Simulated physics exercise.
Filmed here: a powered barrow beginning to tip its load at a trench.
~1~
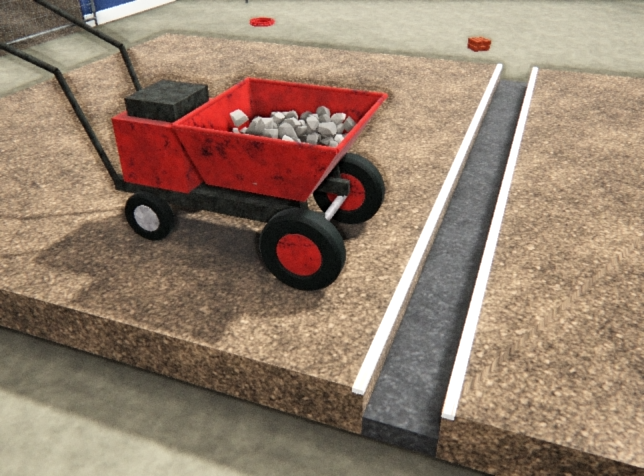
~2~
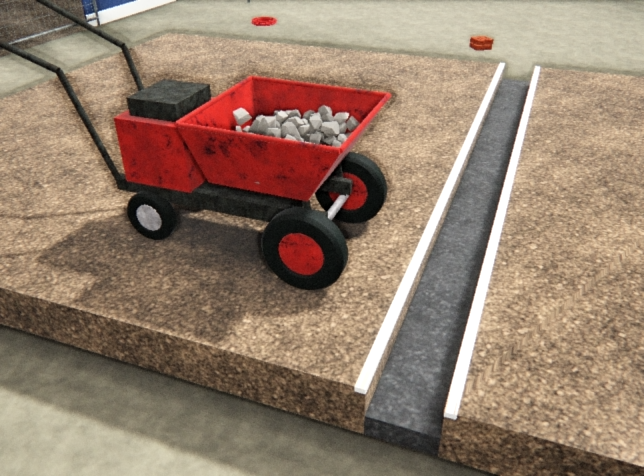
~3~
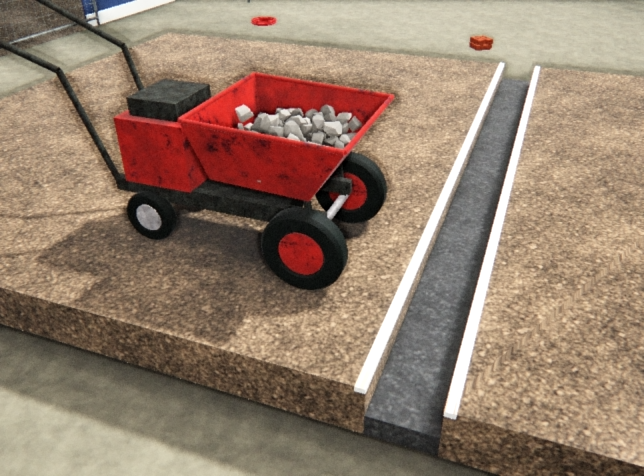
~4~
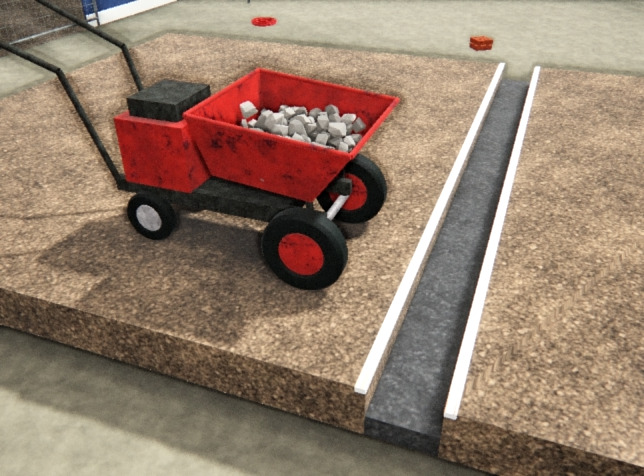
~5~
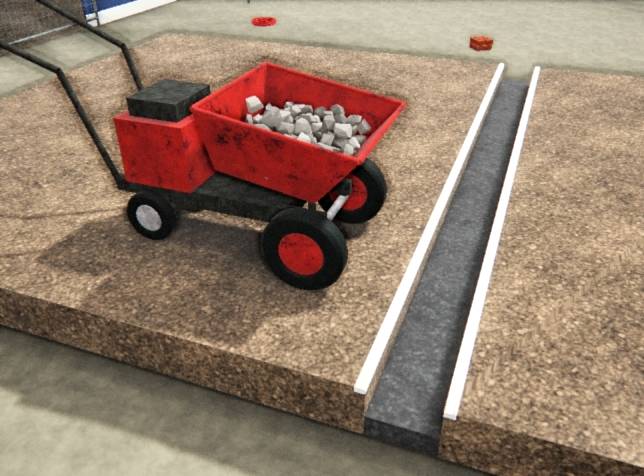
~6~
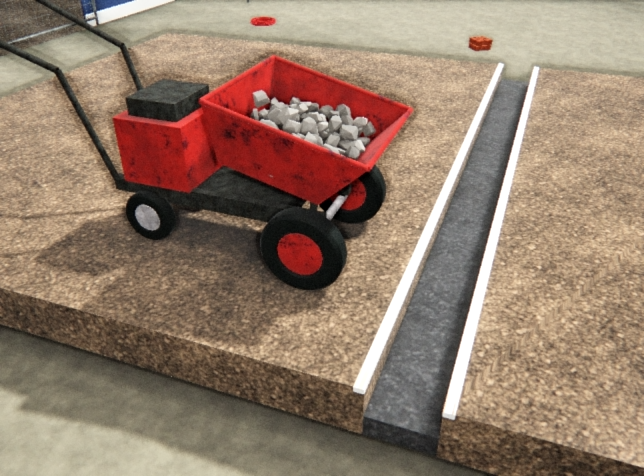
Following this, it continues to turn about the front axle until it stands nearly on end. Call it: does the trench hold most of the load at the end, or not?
It does - it holds the larger portion.
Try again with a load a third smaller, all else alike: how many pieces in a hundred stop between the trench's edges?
Near 90 per cent, give or take.
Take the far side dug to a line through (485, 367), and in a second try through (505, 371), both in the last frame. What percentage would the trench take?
In order: 100 per cent, then 100 per cent.
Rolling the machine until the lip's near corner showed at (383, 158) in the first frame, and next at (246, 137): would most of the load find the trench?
A minority / a minority.
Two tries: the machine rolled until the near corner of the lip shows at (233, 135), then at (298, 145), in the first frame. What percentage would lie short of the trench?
Roughly 60 and 10 %.
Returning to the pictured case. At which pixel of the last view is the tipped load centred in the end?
Close to (450, 285), more or less.
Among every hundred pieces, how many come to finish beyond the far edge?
It works out to close to 10 per cent.
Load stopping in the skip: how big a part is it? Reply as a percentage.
Close to 5 in a hundred.
Just after the last frame, skip tipped steeply; every one in the skip.
A moment on, skip tipped right over; almost all in the skip; about a tenth in or heaped over the trench.
Further on, skip tipped right over; roughly a quarter in the skip; roughly two thirds in or heaped over the trench; about a tenth beyond it.
When it is over, skip tipped right over; just a few in the skip; the larger part in or heaped over the trench; about a tenth beyond it.
